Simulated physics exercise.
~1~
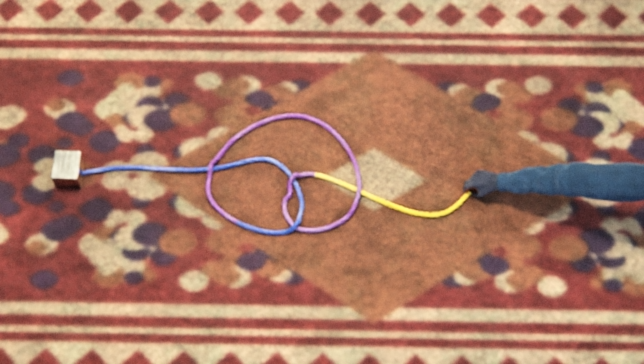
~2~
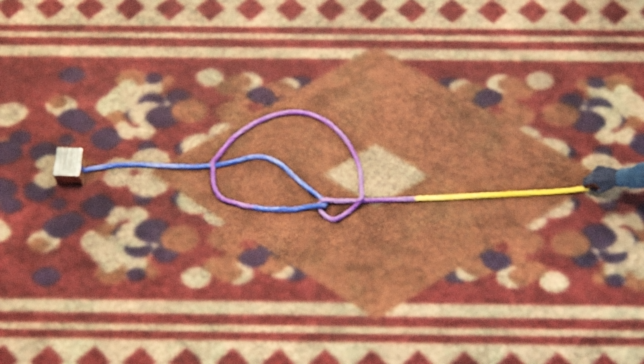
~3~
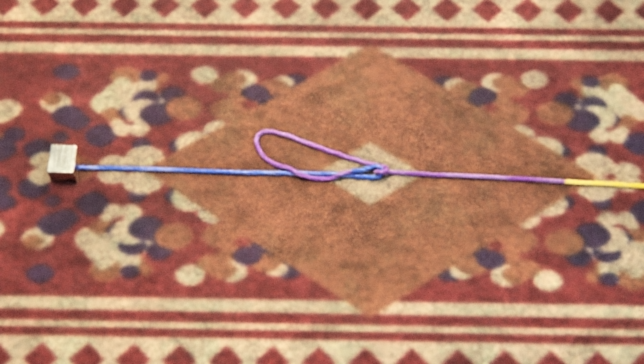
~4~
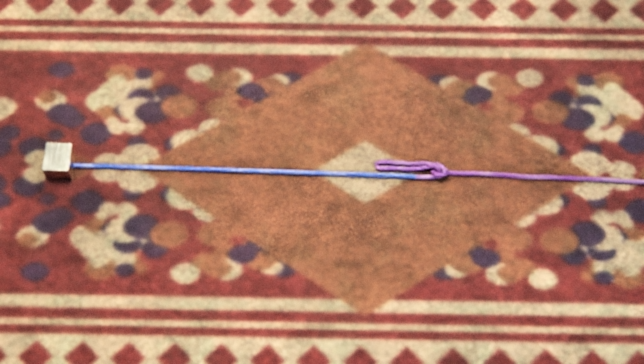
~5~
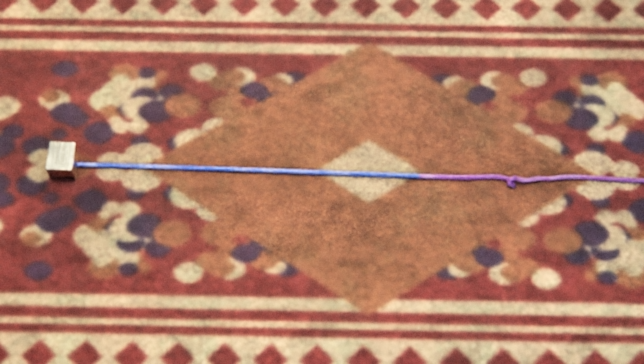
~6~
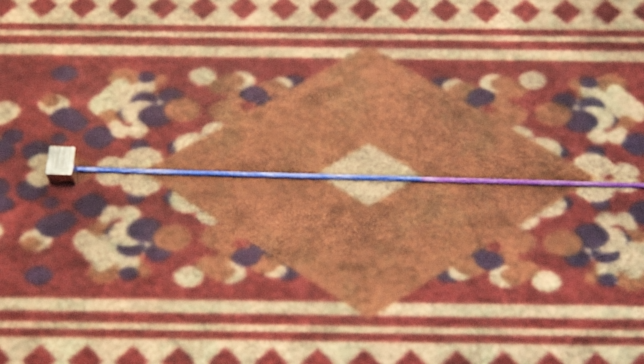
A blue, purple and yellow rope lay looped on a patterned rug, its left end fixed to a small block, while a blue-sleeved arm pulled the other end right; the loops shrank, slid along and slipped out, leaving it straight with no knot.
